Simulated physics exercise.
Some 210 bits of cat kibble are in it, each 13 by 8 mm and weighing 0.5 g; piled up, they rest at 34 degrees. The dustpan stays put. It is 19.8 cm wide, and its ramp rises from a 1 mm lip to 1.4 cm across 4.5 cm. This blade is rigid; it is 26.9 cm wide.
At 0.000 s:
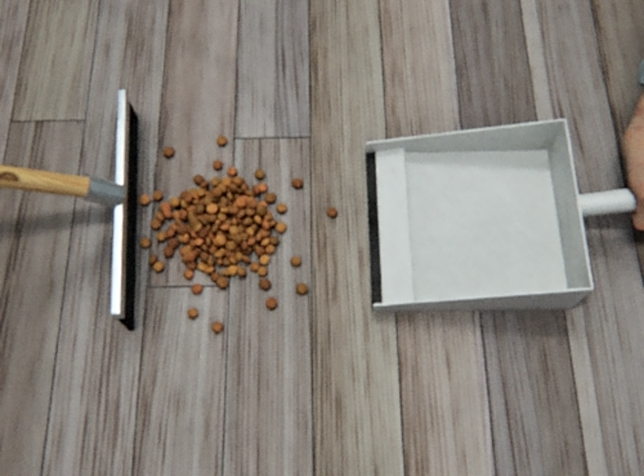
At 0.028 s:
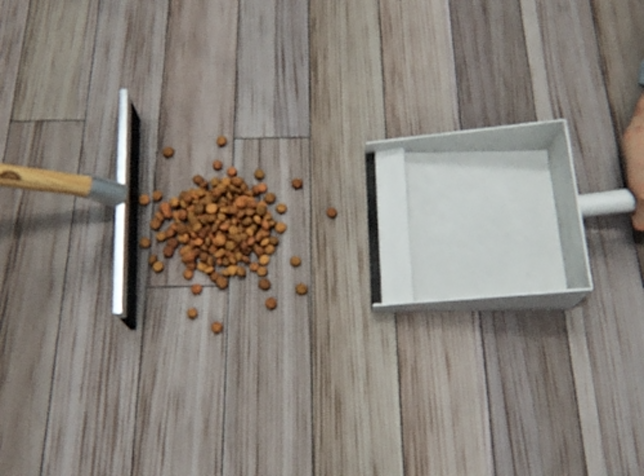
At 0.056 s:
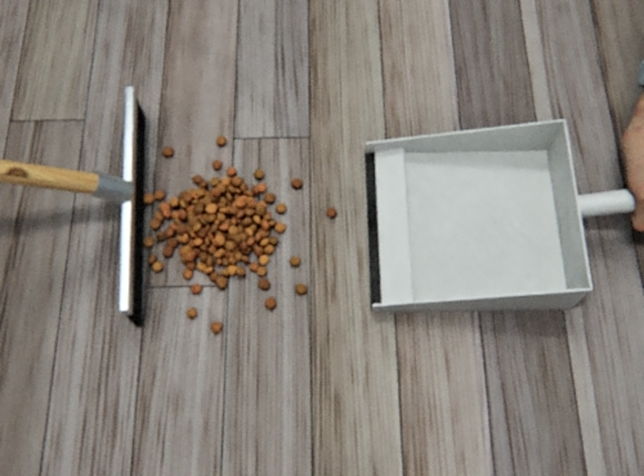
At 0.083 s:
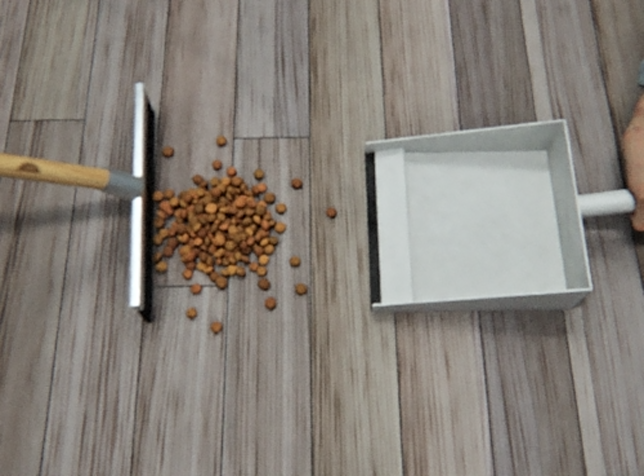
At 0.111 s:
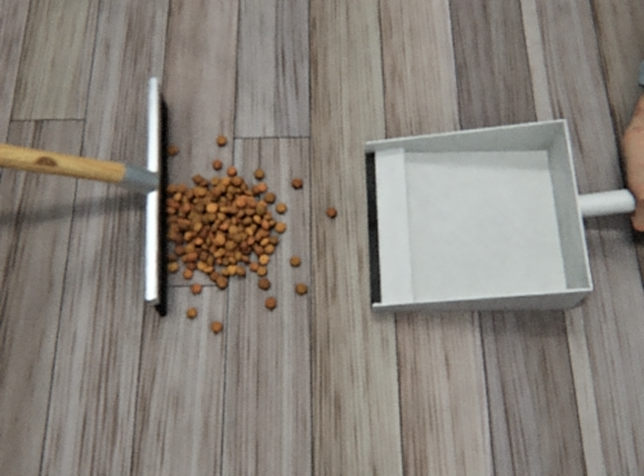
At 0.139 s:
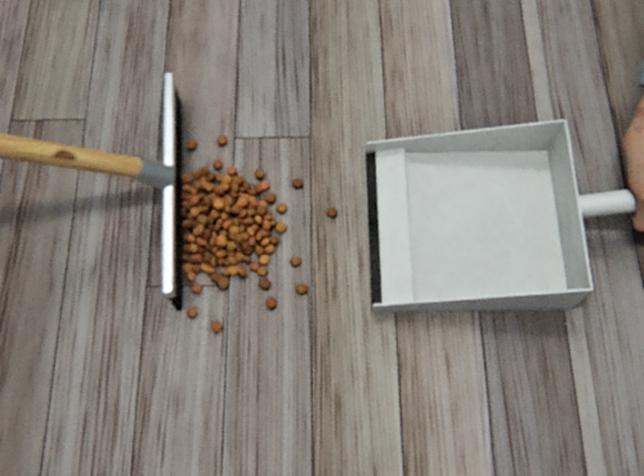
Squeegee-like blade on a wooden handle sliding right into a pile of brown kibble, a hand holding a grey dustpan still opposite.
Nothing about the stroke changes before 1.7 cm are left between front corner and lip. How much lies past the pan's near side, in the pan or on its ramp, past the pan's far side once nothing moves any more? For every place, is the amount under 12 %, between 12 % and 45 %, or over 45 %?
Past the pan's near side: It gets a trickle; in the pan or on its ramp: It gets a decent chunk; past the pan's far side: It gets a decent chunk.
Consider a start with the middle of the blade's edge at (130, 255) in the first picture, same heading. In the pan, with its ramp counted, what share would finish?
40 %.
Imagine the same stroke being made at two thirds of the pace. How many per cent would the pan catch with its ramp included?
About 35 %.
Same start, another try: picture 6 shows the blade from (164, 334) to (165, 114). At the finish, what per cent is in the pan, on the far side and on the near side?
Pan 30 % / far 5 % / near 15 %.
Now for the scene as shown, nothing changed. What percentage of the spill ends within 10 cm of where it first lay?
10 percent, roughly.
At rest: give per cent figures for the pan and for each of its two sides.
In per cent - near side 0, pan 35, far side 25.
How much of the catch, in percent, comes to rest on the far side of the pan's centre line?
I'd put it near 90 per cent.
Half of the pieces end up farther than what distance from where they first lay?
Some 18 cm.
After 0.31 s, middle of the blade 12 cm from the lip; 0 % over the lip, far side 10 %, near side 0 %.
After 0.43 s, middle of the blade 5 cm from the lip; 5 % over the lip, far side 20 %, near side 0 %.
After 0.68 s, middle of the blade 3 cm from the lip; 35 % over the lip, far side 25 %, near side 0 %.
At rest (1.2 s), near side 0 %, pan 35 %, far side 25 %, in front of the lip or behind the blade 40 %.
